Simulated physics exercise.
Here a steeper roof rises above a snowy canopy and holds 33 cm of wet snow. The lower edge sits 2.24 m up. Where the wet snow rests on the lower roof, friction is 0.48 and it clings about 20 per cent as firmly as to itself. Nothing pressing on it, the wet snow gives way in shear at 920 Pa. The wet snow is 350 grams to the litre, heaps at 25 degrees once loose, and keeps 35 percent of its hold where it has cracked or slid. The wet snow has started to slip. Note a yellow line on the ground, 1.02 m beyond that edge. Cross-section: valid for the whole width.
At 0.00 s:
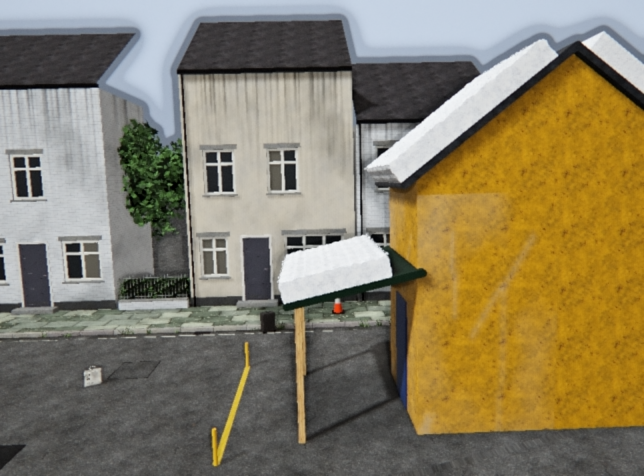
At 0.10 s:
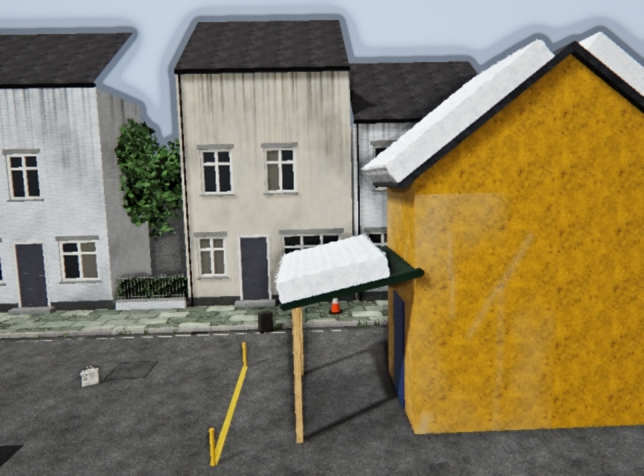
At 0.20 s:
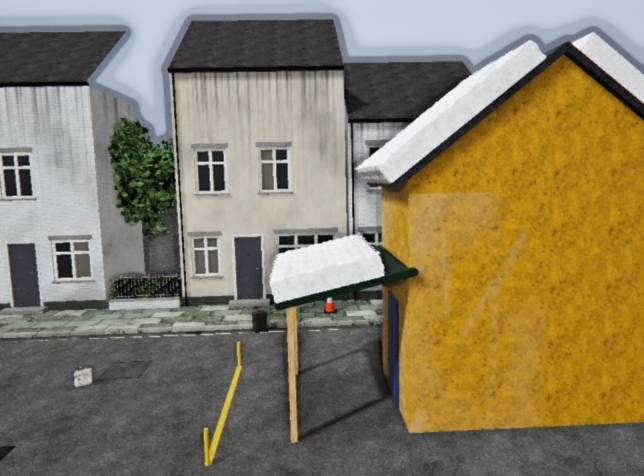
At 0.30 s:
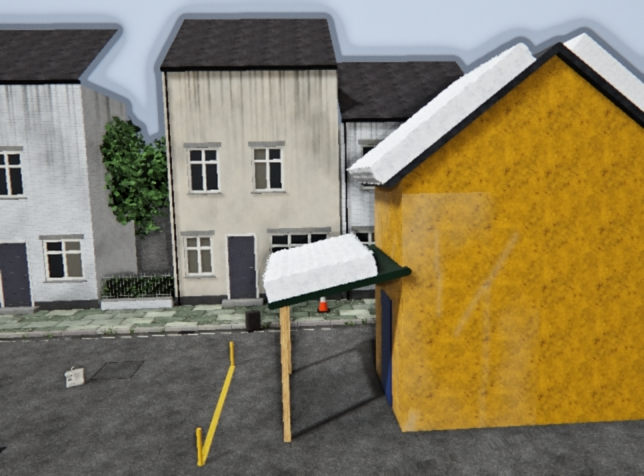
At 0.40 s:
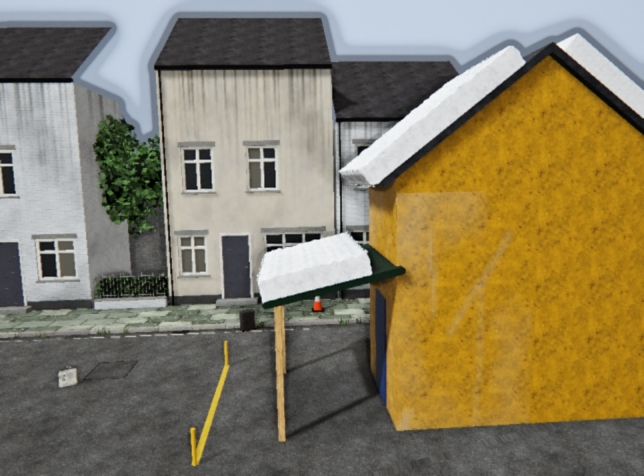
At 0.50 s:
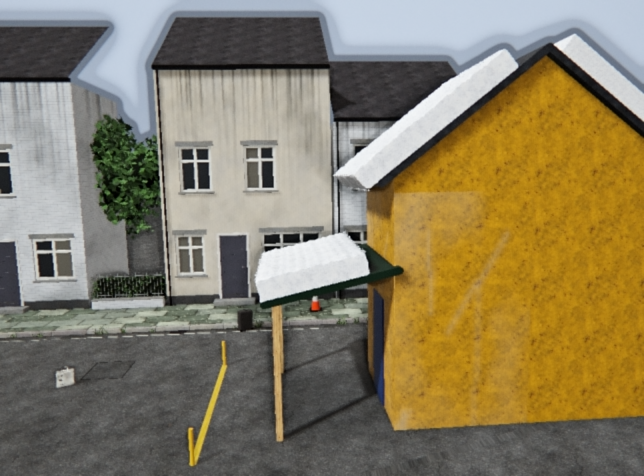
Snow slides slightly down the orange building's left roof slope, edging out above the snowy canopy.
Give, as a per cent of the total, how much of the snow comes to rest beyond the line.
I would say about 28 per cent.
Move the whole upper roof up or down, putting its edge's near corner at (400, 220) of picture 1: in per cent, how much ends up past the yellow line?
About 6 per cent.
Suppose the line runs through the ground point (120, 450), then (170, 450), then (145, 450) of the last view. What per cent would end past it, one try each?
6 %, 18 %, 12 %.
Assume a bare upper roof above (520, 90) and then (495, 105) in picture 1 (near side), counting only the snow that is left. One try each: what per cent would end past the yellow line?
It would be 16 percent the first time and 6 percent the second.
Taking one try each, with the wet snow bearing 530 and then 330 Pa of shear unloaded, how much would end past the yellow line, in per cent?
The two runs give near 45 % and near 45 % respectively.
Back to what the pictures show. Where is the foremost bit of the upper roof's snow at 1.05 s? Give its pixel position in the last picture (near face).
Close to pixel (315, 257).
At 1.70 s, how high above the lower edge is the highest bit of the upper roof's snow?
2.0 m, more or less.
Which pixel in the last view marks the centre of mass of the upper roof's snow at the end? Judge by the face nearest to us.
It comes out near (214, 397), give or take.
After 1.05 s, none is below the lower edge and 0 % is past the line.
After 1.70 s, none is below the lower edge and 0 % is past the line.
After 2.35 s, 22 % is below the lower edge and 4 % is past the line.
After 3.00 s, 49 % is below the lower edge and 27 % is past the line.
After 5.20 s, at the end, 62 % is below the lower edge and 28 % is past the line.
